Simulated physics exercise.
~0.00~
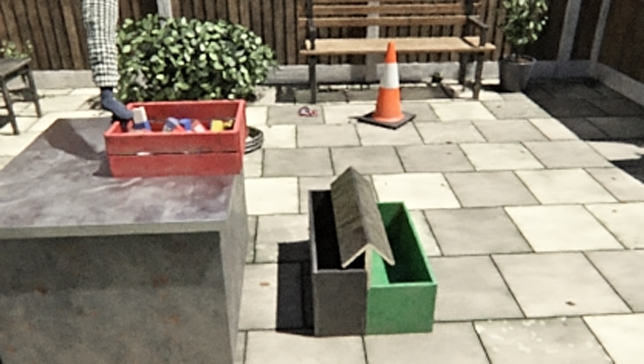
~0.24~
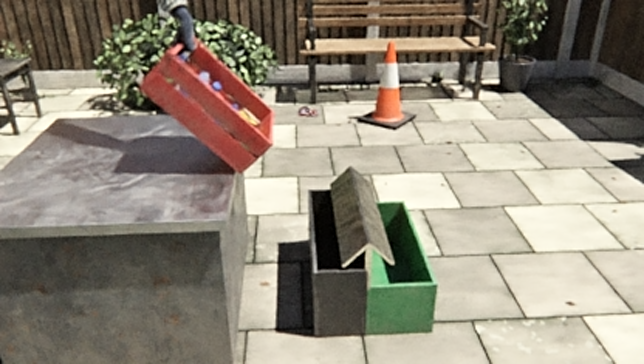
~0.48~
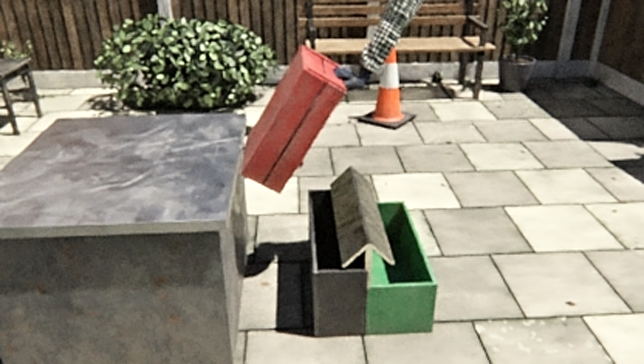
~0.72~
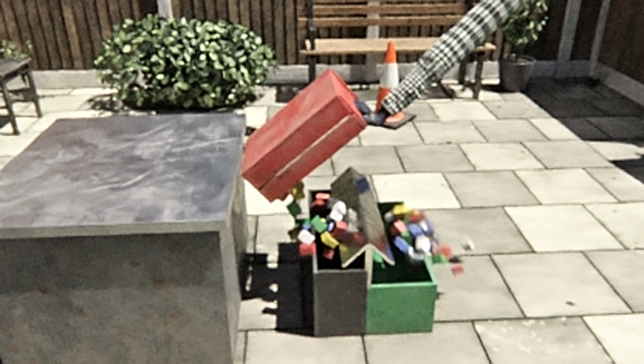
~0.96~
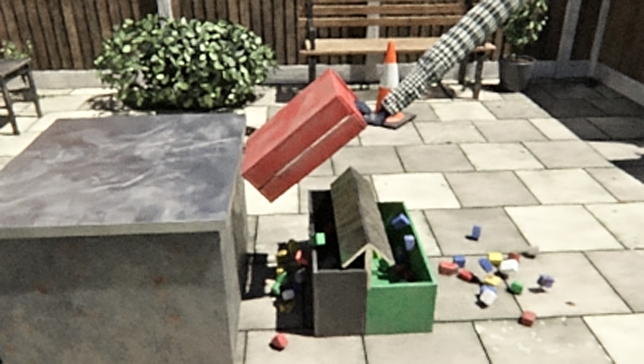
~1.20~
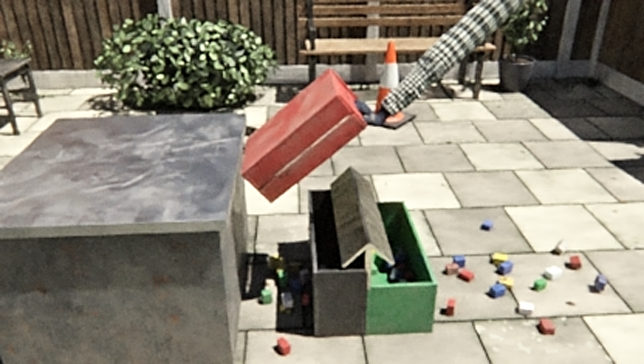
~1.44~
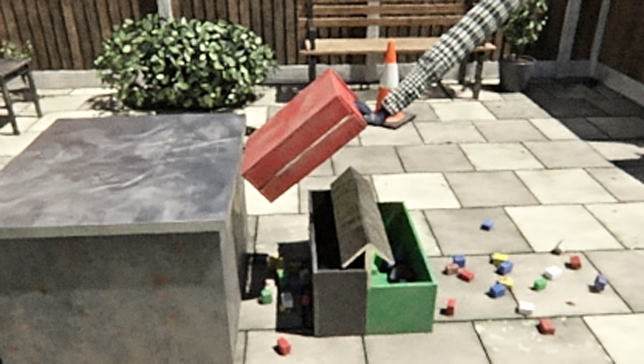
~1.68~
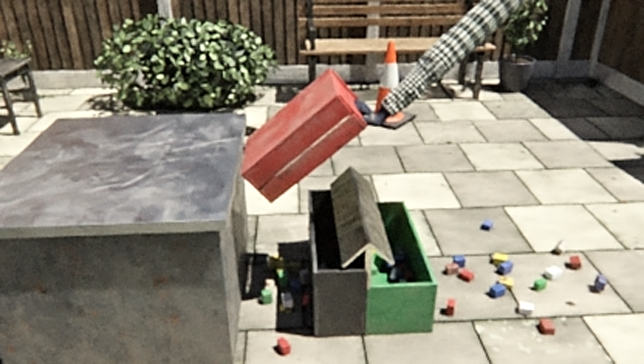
An arm in a checked sleeve grips a red crate of colourful toy bricks on a large grey block at the left of a sunny paved patio, seen from slightly above by a still camera. To its right stand a black tub and a green bin, side by side under a roof-shaped splitter, with a bench, a cone and bushes behind. The arm lifts the crate, swings it right and tips it over. Bricks pour onto the splitter and scatter both ways. Some settle in the containers, others on the paving at either side, while the upturned crate stays held above.
